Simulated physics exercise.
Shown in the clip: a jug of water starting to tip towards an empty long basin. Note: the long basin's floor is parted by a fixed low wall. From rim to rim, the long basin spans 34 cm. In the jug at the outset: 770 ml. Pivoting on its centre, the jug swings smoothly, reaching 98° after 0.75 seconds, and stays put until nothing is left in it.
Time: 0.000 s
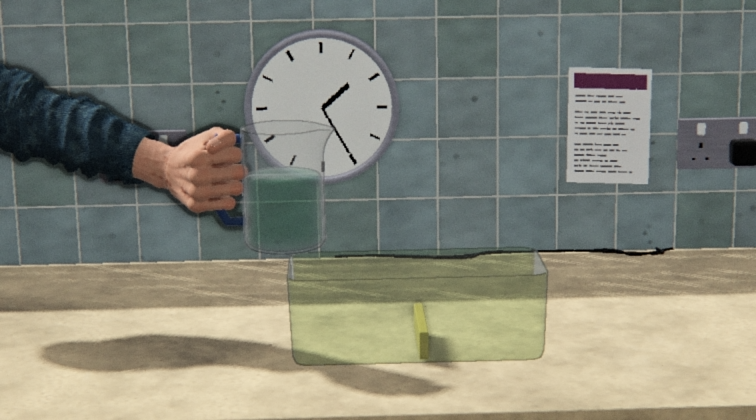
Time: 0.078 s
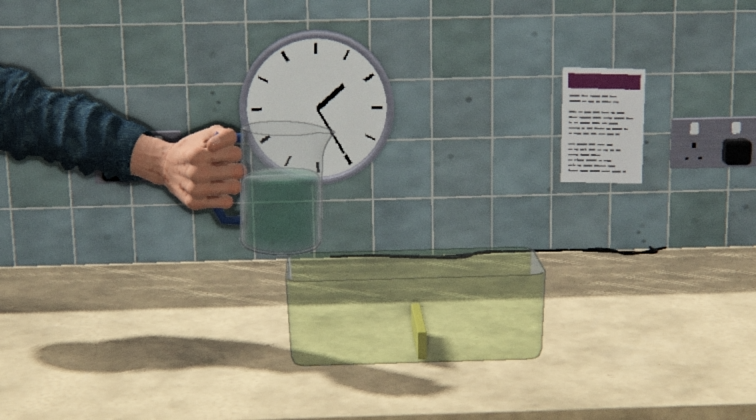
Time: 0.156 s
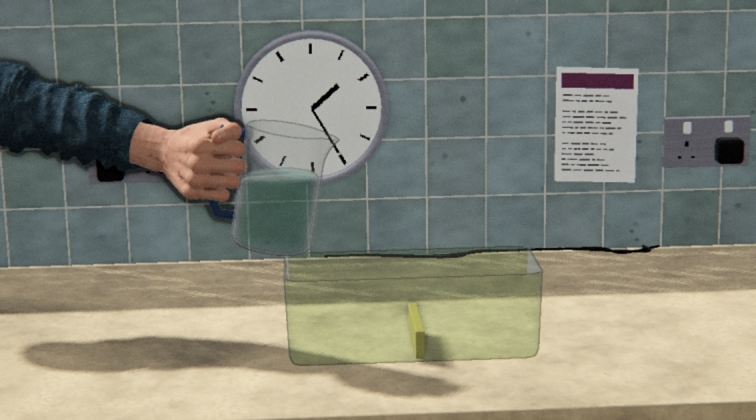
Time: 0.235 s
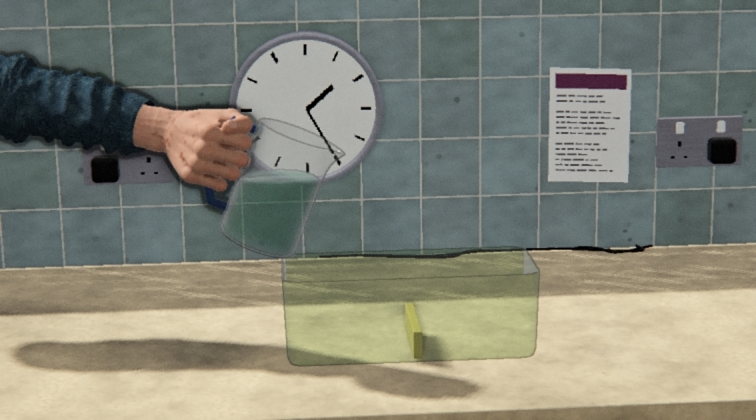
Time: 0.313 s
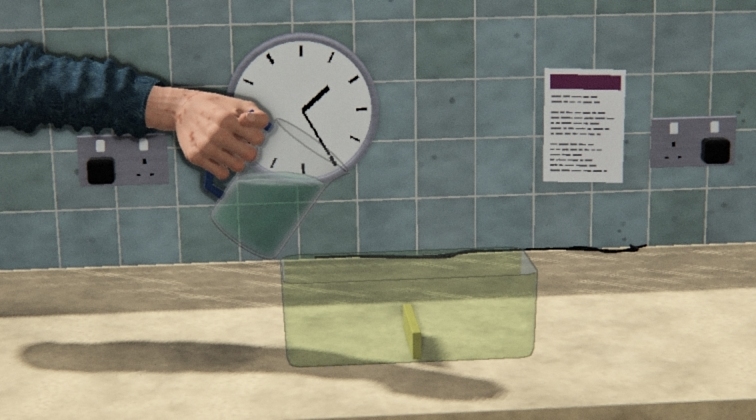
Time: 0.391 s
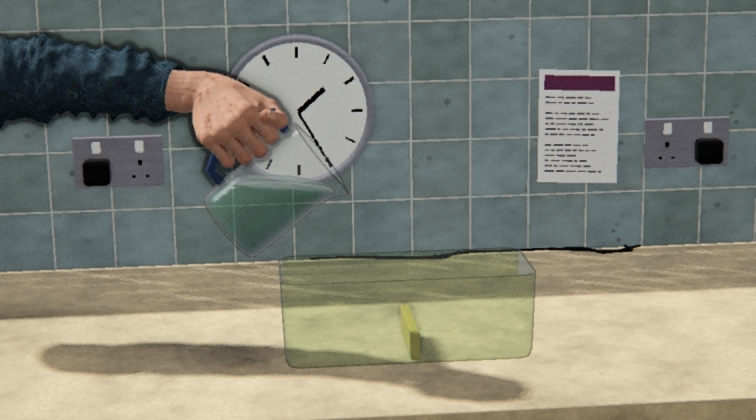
Against a tiled wall with a clock, a hand steadily tilting a jug of greenish water rightward above a long clear basin.
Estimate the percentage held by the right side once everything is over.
I would say 16 per cent.
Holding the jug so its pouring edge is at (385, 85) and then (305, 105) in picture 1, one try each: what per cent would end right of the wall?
90 per cent first, 10 per cent second.
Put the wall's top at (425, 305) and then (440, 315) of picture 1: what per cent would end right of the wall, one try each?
Respectively 0 and 5 %.
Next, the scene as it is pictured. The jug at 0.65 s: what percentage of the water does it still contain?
Some 76 % of it is still there.
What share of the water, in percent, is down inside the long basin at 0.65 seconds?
10 %, roughly.
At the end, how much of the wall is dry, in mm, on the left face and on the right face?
On the left it's about 8 mm; on the right, about 32 mm.
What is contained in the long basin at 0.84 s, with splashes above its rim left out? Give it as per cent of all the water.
Value: Approx. 50 %.
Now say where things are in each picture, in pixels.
The first picture shows tilt 0°; pouring edge (334, 128); surface from (245, 175) to (321, 173); the long basin's rim runs from (289, 268) to (542, 262); the wall's top is at (421, 319).
The second picture shows tilt 3°; pouring edge (335, 131); surface from (243, 176) to (320, 174).
The third picture shows tilt 10°; pouring edge (340, 139); surface from (242, 179) to (319, 175).
The fourth picture shows tilt 22°; pouring edge (346, 153); surface from (235, 189) to (320, 176).
The fifth picture shows tilt 36°; pouring edge (351, 172); surface from (220, 197) to (325, 181).
The sixth picture shows tilt 52°; pouring edge (351, 194); surface from (210, 190) to (335, 187).
Then, 0.65 s in, the tilt is 94° and 76 per cent is still to pour, 9 is left of the wall and 0 right of it.
Then, 0.84 s in, the tilt is 98° and 35 per cent is still to pour, 50 is left of the wall and 1 right of it.
Then, 1.03 s in, the tilt is 98° and 15 per cent is still to pour, 71 is left of the wall and 6 right of it.
Then, 1.25 s in, the tilt is 98° and 5 per cent is still to pour, 81 is left of the wall and 7 right of it.
Finally, 81 per cent lies left of the wall, 16 right of it and 4 outside.
